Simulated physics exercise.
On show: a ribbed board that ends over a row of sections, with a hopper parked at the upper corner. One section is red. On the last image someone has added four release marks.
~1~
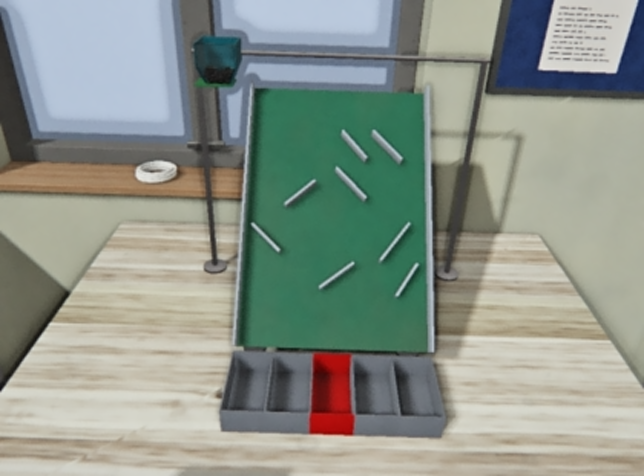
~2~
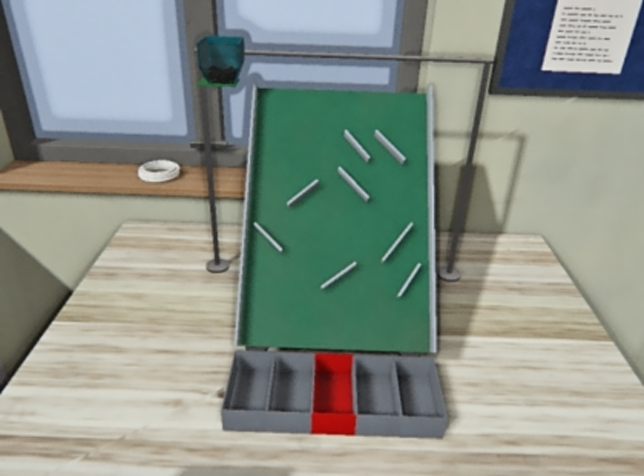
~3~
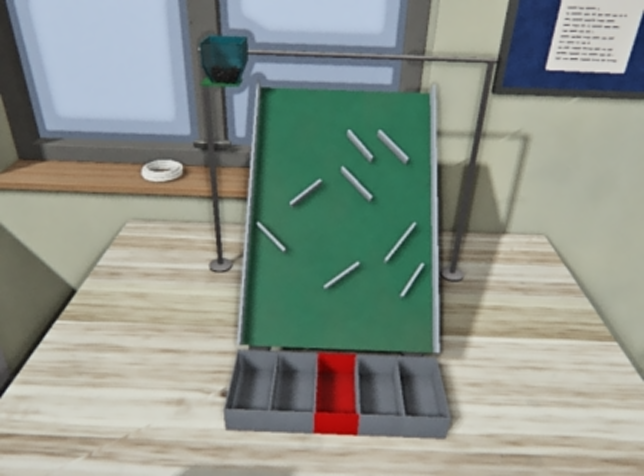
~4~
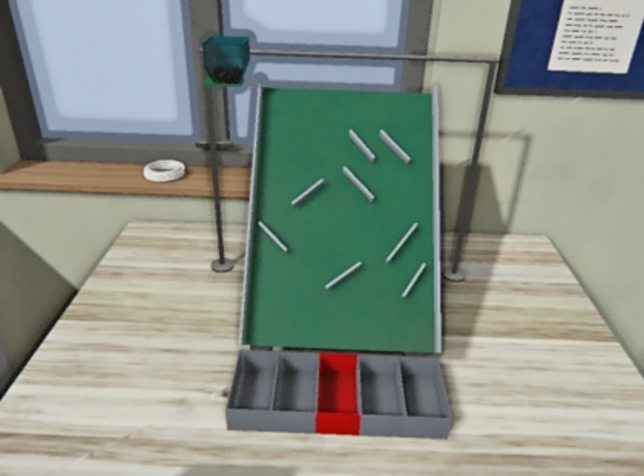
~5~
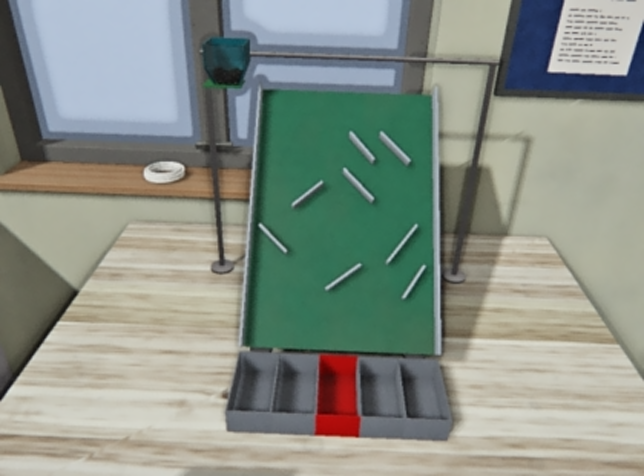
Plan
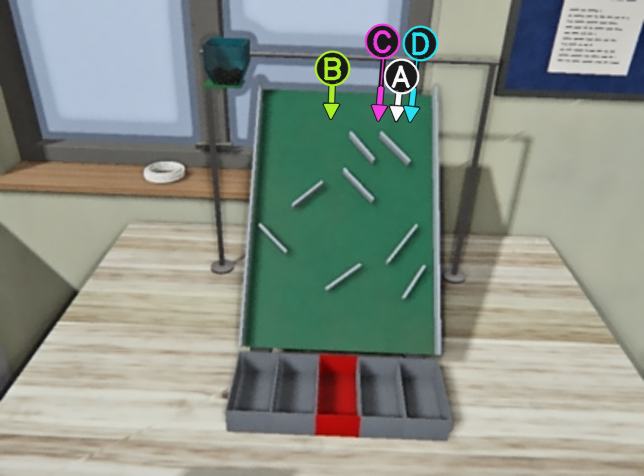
A green board with slanted ribs stood above a row of five gray and red sections, a dark teal hopper at its upper left; nothing moved except the view, which shifted very slightly.
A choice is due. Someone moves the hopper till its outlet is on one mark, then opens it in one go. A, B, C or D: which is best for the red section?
Take C.
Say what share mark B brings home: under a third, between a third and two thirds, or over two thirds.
Mark B gives under a third.
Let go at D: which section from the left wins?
It is the fifth one.
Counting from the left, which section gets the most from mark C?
It is the third one.
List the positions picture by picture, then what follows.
The first frame shows hopper at (217, 76), black beans, door shut.
The second frame shows ribs (345, 130) to (369, 158), (376, 130) to (405, 159), (288, 204) to (318, 180).
The third frame shows ribs (342, 167) to (372, 198), (258, 222) to (284, 250), (386, 260) to (415, 223).
The fourth frame shows ribs (326, 287) to (361, 263), (404, 296) to (425, 264).
The fifth frame shows red section at (338, 425), number 3 of 5 from the left.
On the marked copy, mark A meets the board at (396, 115); mark B meets the board at (331, 113); mark C meets the board at (378, 115); mark D meets the board at (410, 116).
If A is chosen, about a quarter in the red section, most in other sections, a stray few outside the box.
If B is chosen, a small part in the red section, most in other sections, a small part held on the board, a stray few outside the box.
If C is chosen, about half in the red section, about a third in other sections.
If D is chosen, a small part in the red section, most in other sections, a small part held on the board, a stray few outside the box.
